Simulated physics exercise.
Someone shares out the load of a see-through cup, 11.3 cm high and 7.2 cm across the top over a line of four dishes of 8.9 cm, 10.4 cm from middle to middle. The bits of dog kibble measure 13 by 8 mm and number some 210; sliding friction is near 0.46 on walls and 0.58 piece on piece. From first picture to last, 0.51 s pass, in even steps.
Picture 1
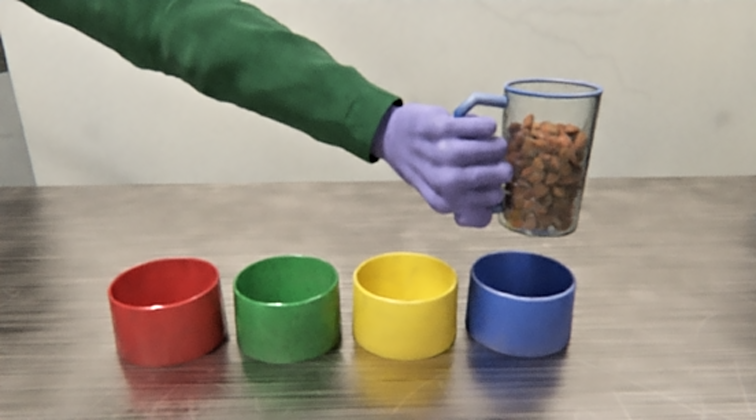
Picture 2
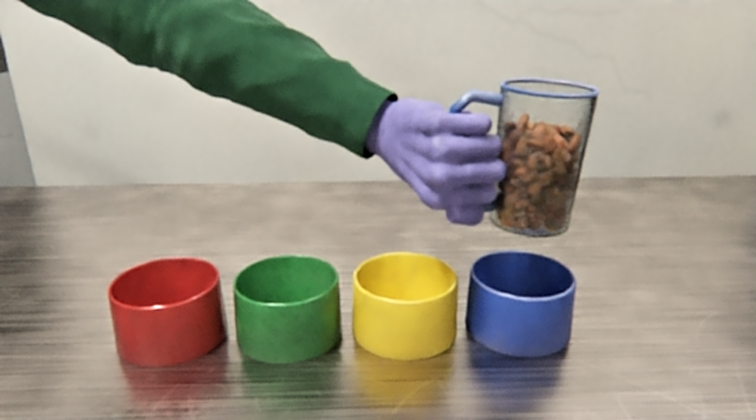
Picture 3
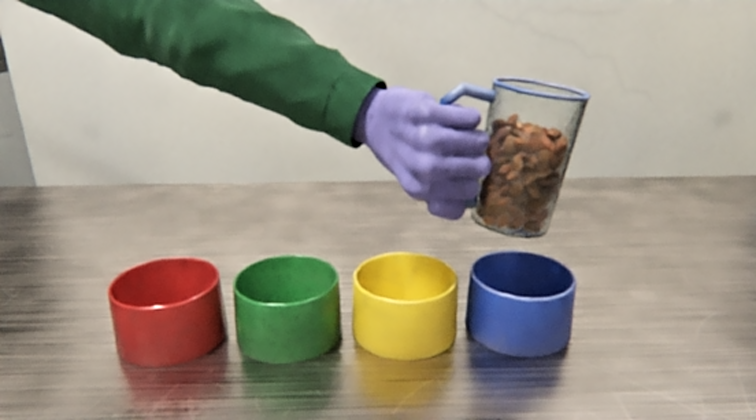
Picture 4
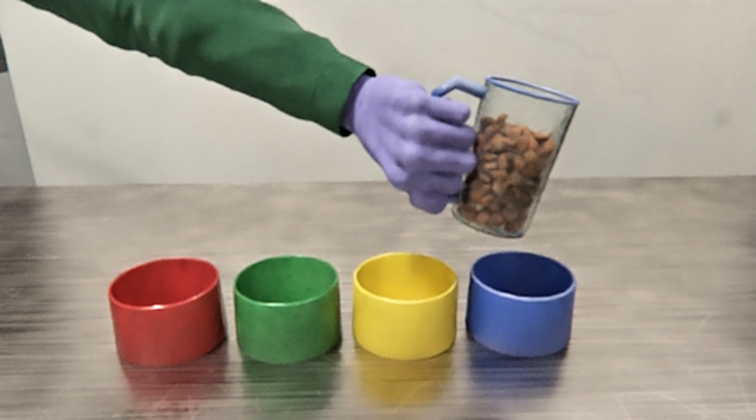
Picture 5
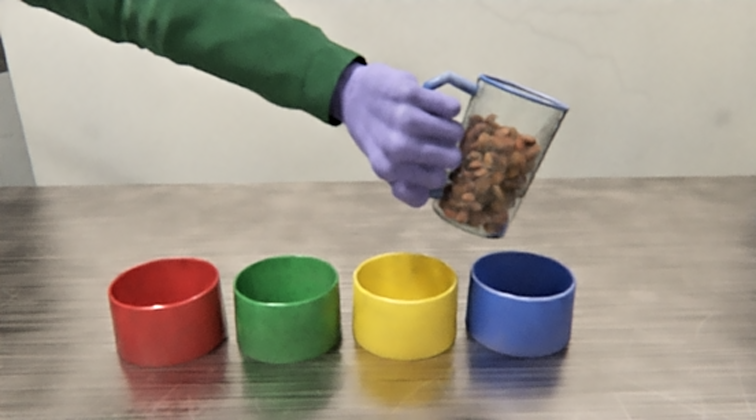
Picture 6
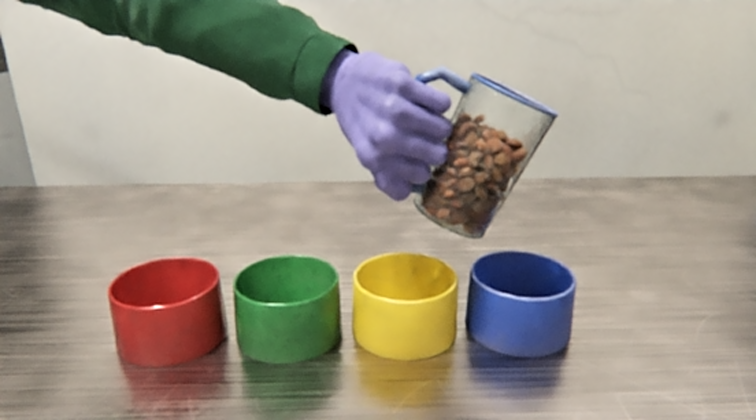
On a metal tabletop, a purple-gloved hand moves a clear cup of brown pieces left while tilting it rightward above four coloured dishes.
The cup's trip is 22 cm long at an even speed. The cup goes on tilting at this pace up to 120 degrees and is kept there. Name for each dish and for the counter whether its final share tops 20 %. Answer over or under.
Red: Under, blue: Under, green: Under, yellow: Over, counter: Over.
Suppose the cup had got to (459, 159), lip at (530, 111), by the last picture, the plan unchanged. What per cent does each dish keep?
Red 0, blue 0, green 0, yellow 60.
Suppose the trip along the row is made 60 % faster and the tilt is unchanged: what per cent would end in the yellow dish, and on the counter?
In that case yellow 60, counter 40.
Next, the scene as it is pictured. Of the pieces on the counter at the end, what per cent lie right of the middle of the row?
Some 50 per cent.
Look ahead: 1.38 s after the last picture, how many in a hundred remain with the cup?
Roughly 100 per cent.
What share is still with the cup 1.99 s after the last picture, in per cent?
Roughly 30 per cent.
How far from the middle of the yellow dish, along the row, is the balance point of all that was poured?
About 2 cm to its left.
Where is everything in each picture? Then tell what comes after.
In the first picture, cup at (544, 157), tilt 0 degrees, lip at (598, 87), moved 0.0 cm; middle of the pieces at (545, 178); blue dish at (522, 274); yellow dish at (405, 276); green dish at (286, 279); red dish at (165, 281).
In the second picture, cup at (538, 158), tilt 2 degrees, lip at (594, 89), moved 0.5 cm; middle of the pieces at (538, 179).
In the third picture, cup at (524, 158), tilt 8 degrees, lip at (585, 94), moved 1.7 cm; middle of the pieces at (522, 179).
In the fourth picture, cup at (509, 158), tilt 13 degrees, lip at (575, 100), moved 2.9 cm; middle of the pieces at (506, 179).
In the fifth picture, cup at (495, 158), tilt 19 degrees, lip at (564, 106), moved 4.1 cm; middle of the pieces at (490, 179).
In the sixth picture, cup at (480, 158), tilt 24 degrees, lip at (553, 113), moved 5.3 cm; middle of the pieces at (473, 179); blue dish at (522, 274); yellow dish at (405, 276); green dish at (286, 279); red dish at (165, 281).
Then, 0.83 s after the last picture, tilt 69 degrees; cup holds 100 %.
Then, 1.38 s after the last picture, tilt 98 degrees; cup holds 100 %.
Then, 1.99 s after the last picture, tilt 120 degrees; cup holds 30 %, yellow 35 %.
In the end, red 0 %, blue 0 %, green 0 %, yellow 60 %, counter 40 %.
